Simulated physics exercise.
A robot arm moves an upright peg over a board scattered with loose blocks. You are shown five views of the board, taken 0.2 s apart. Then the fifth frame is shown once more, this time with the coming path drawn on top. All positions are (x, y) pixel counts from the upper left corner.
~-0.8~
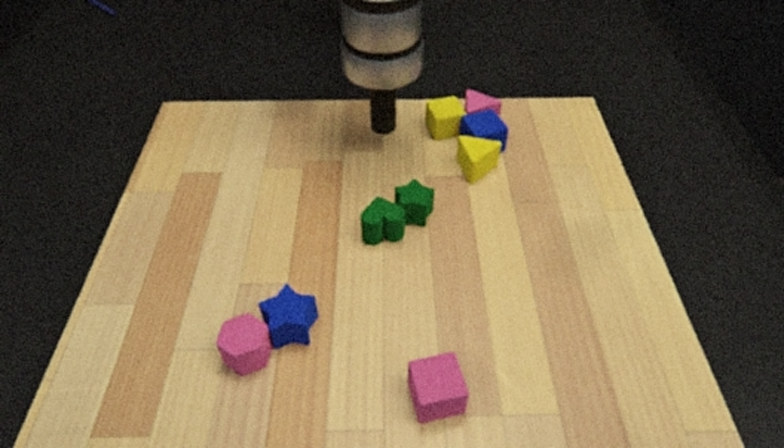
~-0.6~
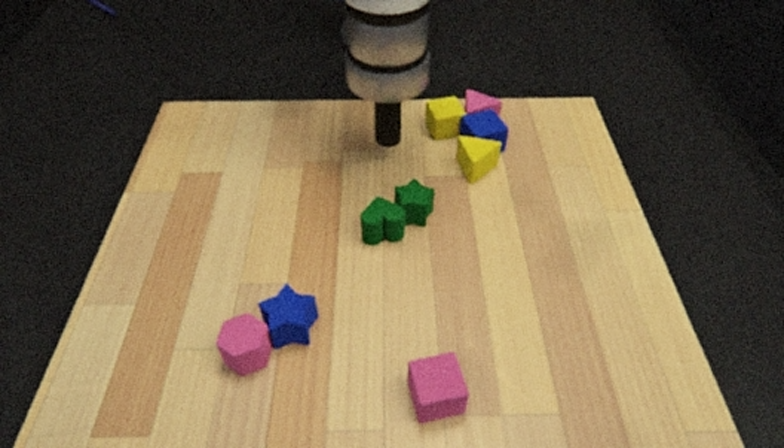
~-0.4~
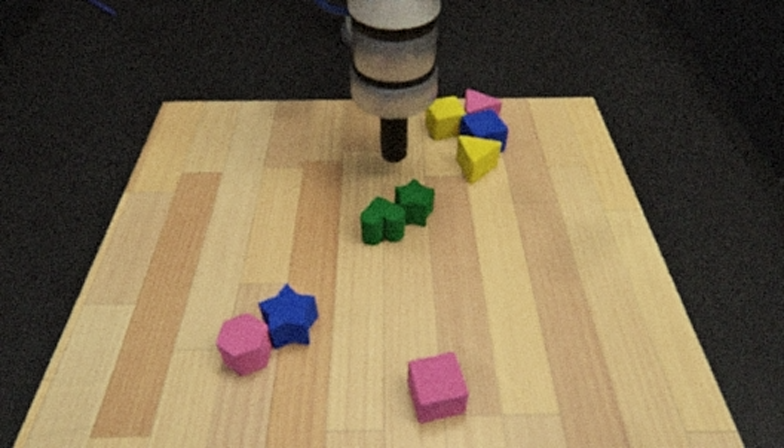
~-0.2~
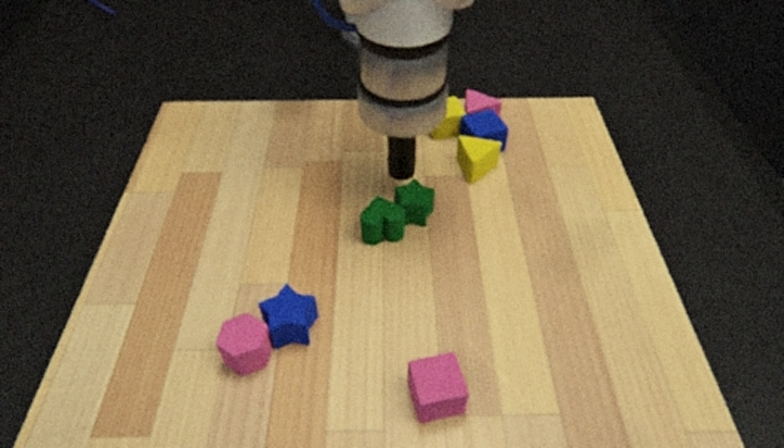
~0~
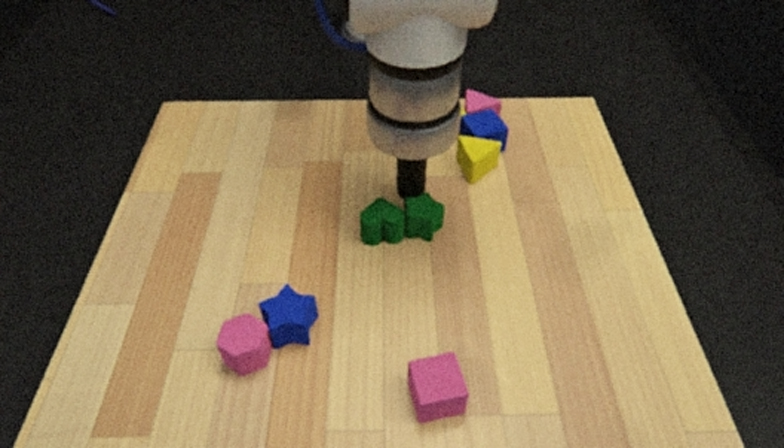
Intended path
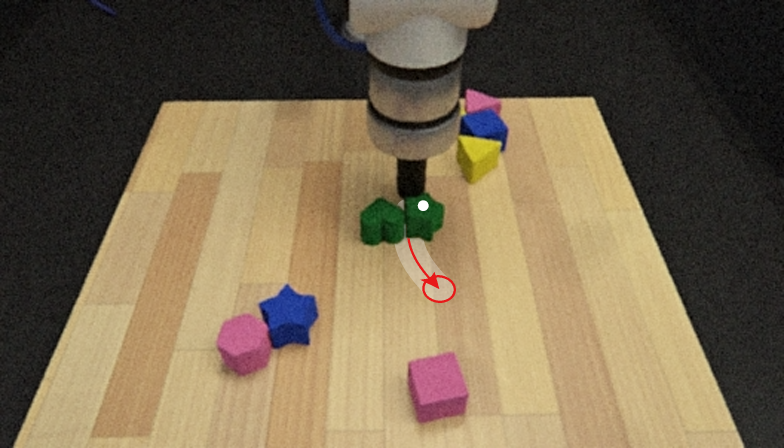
We see a robot arm lower a dark upright peg toward two green blocks on a wooden board scattered with colorful blocks, then nudge the green star slightly down and right while the green block beside it stays still.
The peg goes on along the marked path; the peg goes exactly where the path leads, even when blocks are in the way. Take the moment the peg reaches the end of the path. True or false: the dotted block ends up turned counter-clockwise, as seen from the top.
True.
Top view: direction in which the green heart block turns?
The sense of turning is clockwise.
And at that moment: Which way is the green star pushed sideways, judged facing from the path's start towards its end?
Left.
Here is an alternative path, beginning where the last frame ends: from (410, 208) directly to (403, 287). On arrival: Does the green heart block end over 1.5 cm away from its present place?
I believe so.
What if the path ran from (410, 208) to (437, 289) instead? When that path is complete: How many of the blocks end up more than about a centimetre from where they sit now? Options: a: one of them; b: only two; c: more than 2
Answer: A.
The line goes from (410, 208) by way of (408, 235) and (417, 262) to (439, 289); the dot is on the green star.
What follows on the original path. One third of the way, peg at (409, 220); green heart block at (378, 219), turned 35° clockwise; green star at (432, 229), turned 25° anticlockwise.
Two thirds of the way, peg at (419, 248); green heart block at (378, 221), turned 45° clockwise; green star at (450, 249), turned 50° anticlockwise.
At the end, peg at (441, 273); green heart block at (378, 221), turned 45° clockwise; green star at (473, 261), turned 80° anticlockwise.
